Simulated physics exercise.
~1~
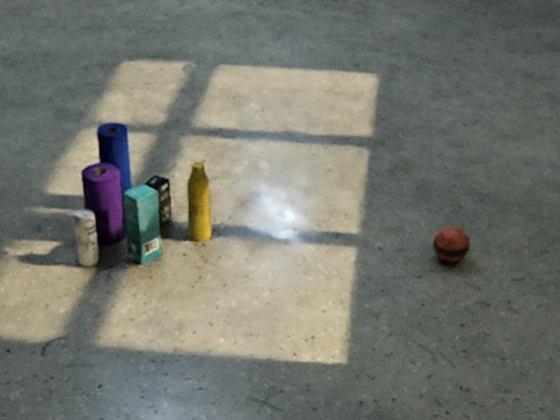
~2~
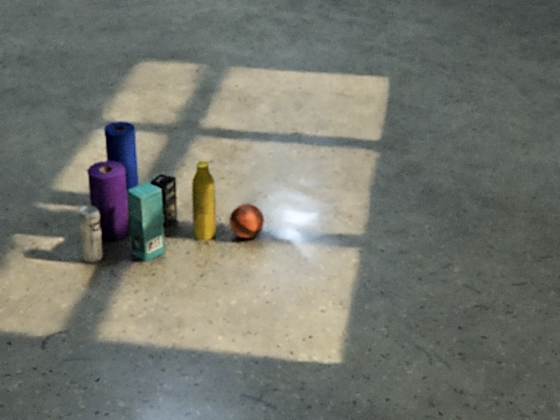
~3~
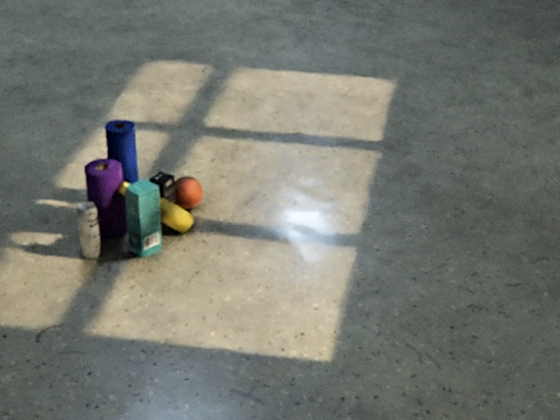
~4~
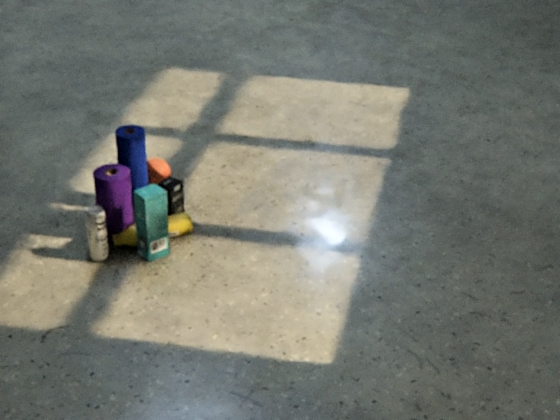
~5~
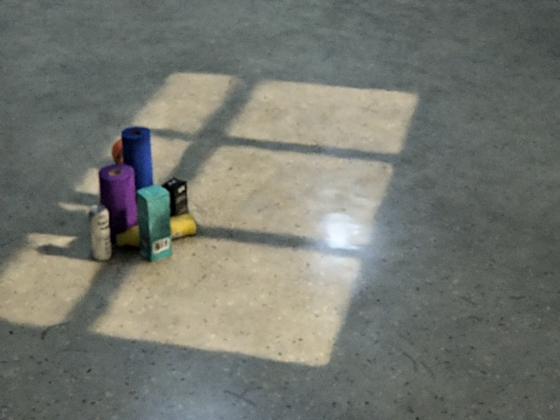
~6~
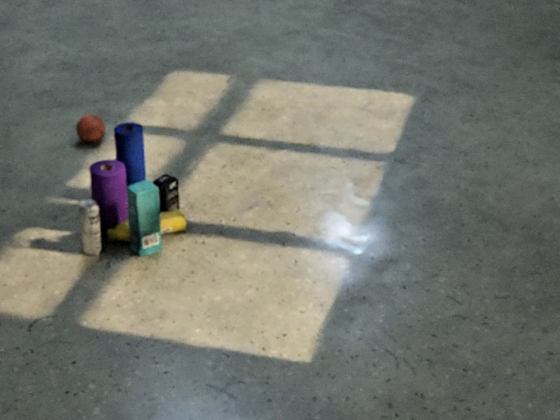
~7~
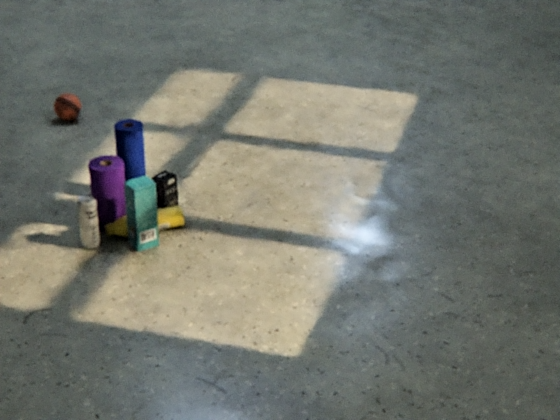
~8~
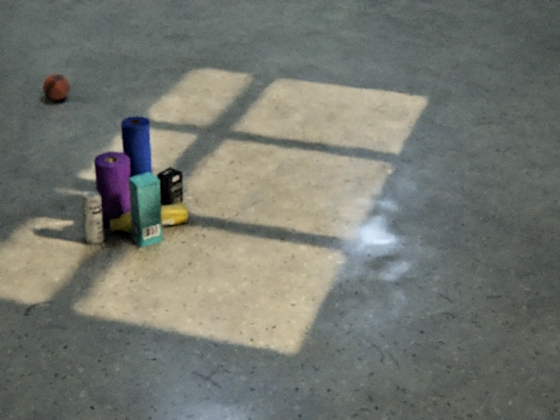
Sunlit concrete floor with an orange ball rolling left, toppling a yellow bottle and passing behind upright rolls before continuing away.
